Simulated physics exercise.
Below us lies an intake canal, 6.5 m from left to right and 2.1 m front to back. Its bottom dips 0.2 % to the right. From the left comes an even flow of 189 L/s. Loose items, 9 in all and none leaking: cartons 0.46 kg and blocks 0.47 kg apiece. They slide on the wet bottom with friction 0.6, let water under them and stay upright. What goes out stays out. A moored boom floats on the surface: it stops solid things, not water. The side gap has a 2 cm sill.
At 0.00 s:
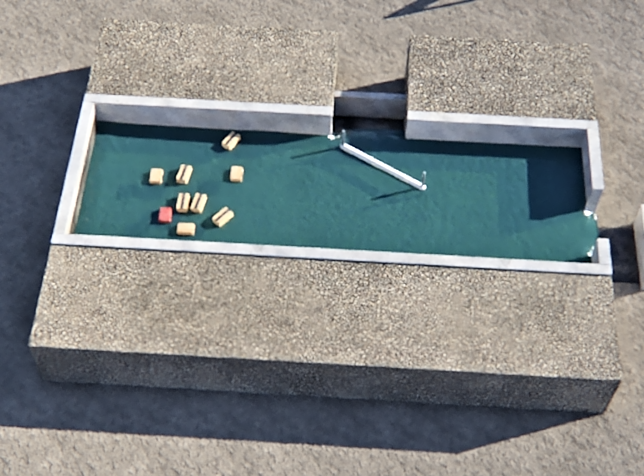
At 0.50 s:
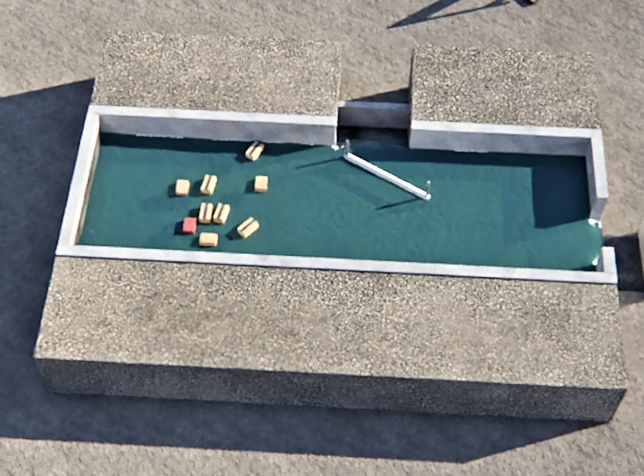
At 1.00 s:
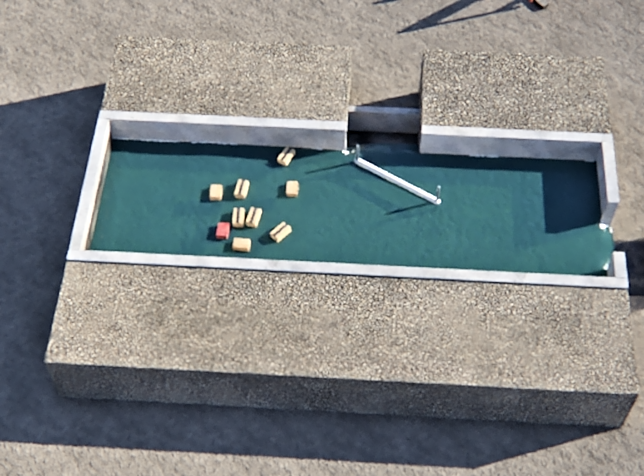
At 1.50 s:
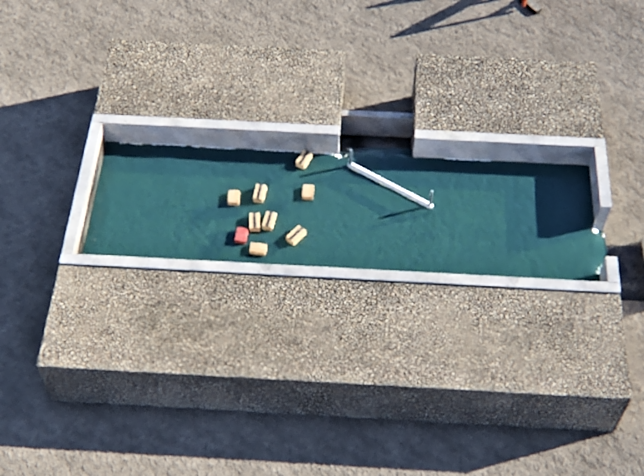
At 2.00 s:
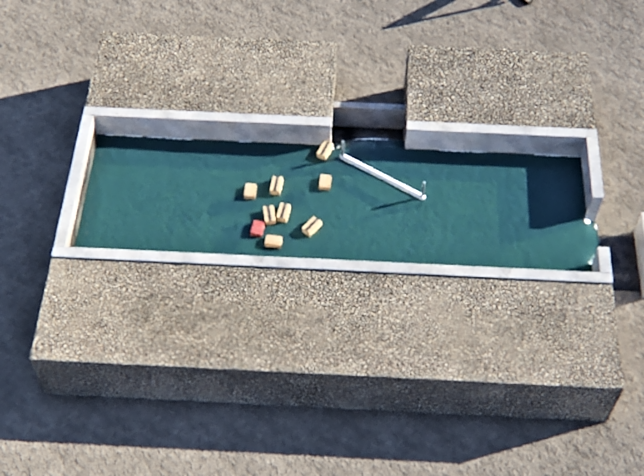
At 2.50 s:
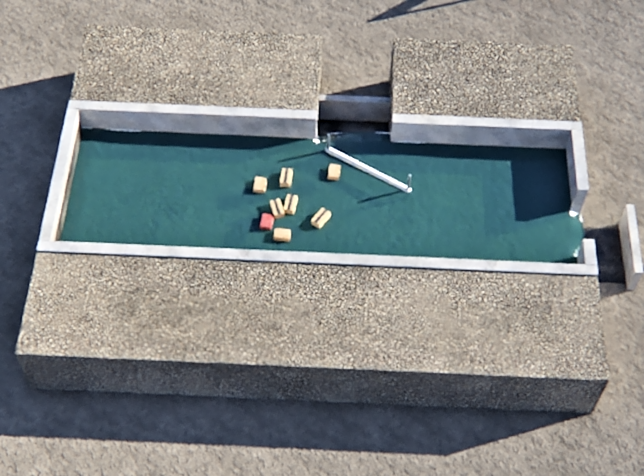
A walled canal of green water between speckled concrete blocks is seen from high above, with a gap in its far wall. Tan cartons and a red block float at the left, while a white boom slants across the water right of centre. The loose group drifts steadily right, the leading tan piece slips from view by the gap, and the boom stays put as the camera sways slightly.
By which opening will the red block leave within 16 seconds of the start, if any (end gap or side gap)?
The red block: End gap.
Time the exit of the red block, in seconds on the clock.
Near 13.5 s.
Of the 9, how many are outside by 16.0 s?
I count 5.
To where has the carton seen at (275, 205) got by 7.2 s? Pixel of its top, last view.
Around (437, 203).
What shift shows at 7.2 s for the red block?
About 350 cm.
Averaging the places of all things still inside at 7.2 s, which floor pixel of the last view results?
At about (408, 205).
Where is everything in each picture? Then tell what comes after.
In the first frame, the red block at (165, 214) floats; 16 cm deep round most things; 0 of 9 have shifted.
In the second frame, the red block at (189, 224) floats, 25 cm from its start; about 2420 L in view; 9 of 9 have shifted.
In the third frame, the red block at (223, 229), afloat, 54 cm from its start; 17 cm deep round most things; 9 of 9 have shifted.
In the fourth frame, the red block at (241, 234), afloat, 87 cm from its start; 17 cm deep round most things; 9 of 9 have shifted.
In the fifth frame, the red block at (258, 227) floats, 117 cm from its start; 18 cm deep round most things; 9 of 9 have shifted.
In the sixth frame, the red block at (267, 220) floats, 147 cm from its start; 17 cm deep round most things; 9 of 9 have shifted.
After 3.5 s the red block is near (312, 218), 2.0 m from its start, afloat; 1 of 9 are out; 8 afloat.
After 7.2 s the red block is near (423, 213), 3.5 m from its start, afloat; 1 of 9 are out; 8 afloat.
After 12.0 s the red block is near (525, 220), 4.8 m from its start, afloat; 2 of 9 are out; 7 afloat.
After 16.0 s the red block has gone out by the end gap; 5 of 9 are out; 4 afloat.
